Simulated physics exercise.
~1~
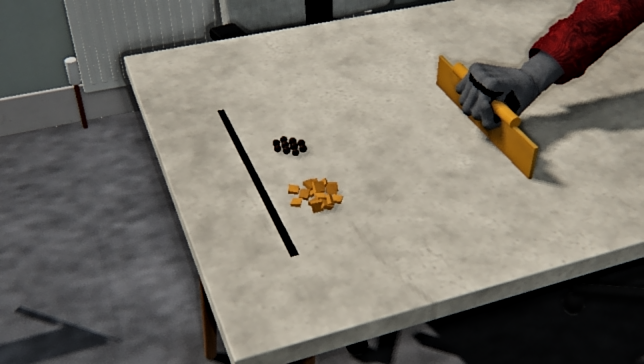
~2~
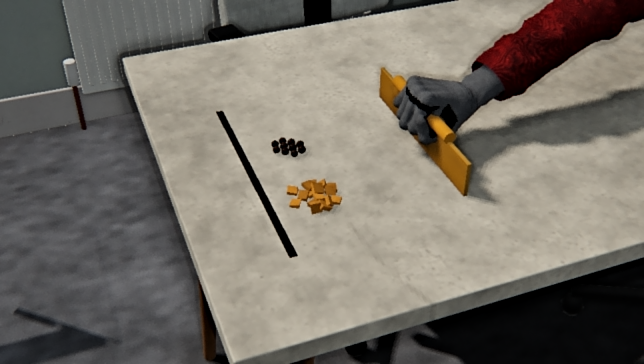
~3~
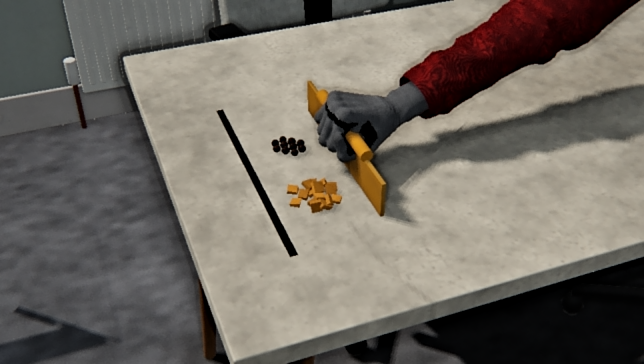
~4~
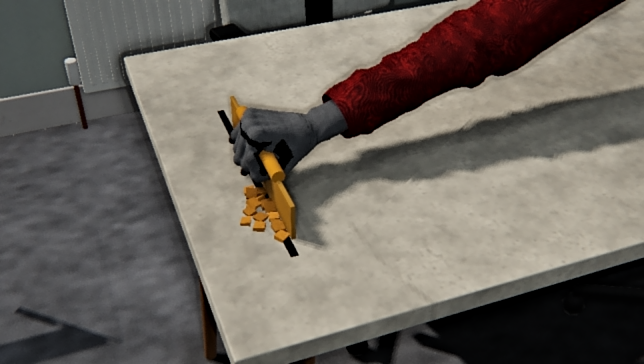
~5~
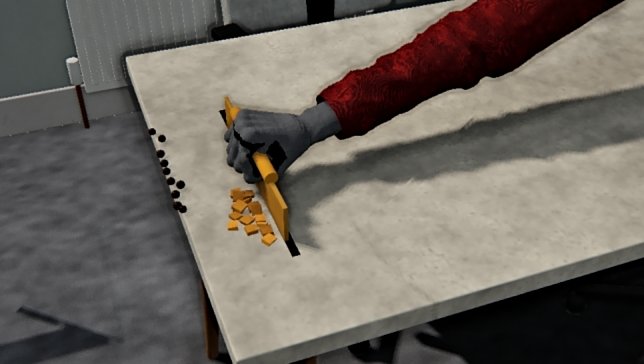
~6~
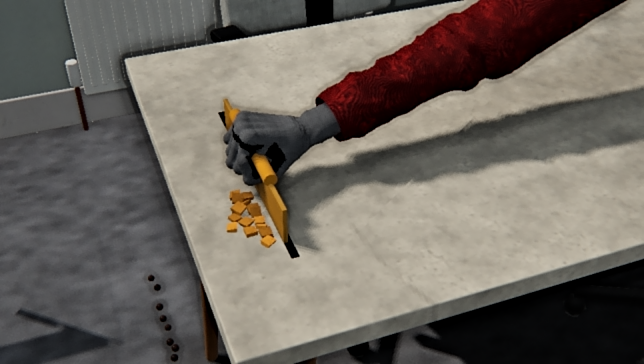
To begin with, a gloved hand in a red sleeve holds an orange scraper upright on a pale table, to the right of a small cluster of dark round pieces and a loose pile of orange chips. The hand slides the scraper left towards the two lots, which lie still before a strip of black tape. The blade then sweeps them along and stops at the tape, with the hand hiding the dark pieces. Next, the dark pieces appear scattered at the table's left edge, while the orange chips sit just past the tape. Finally, the dark pieces drop over the edge, and the chips stay on the table.
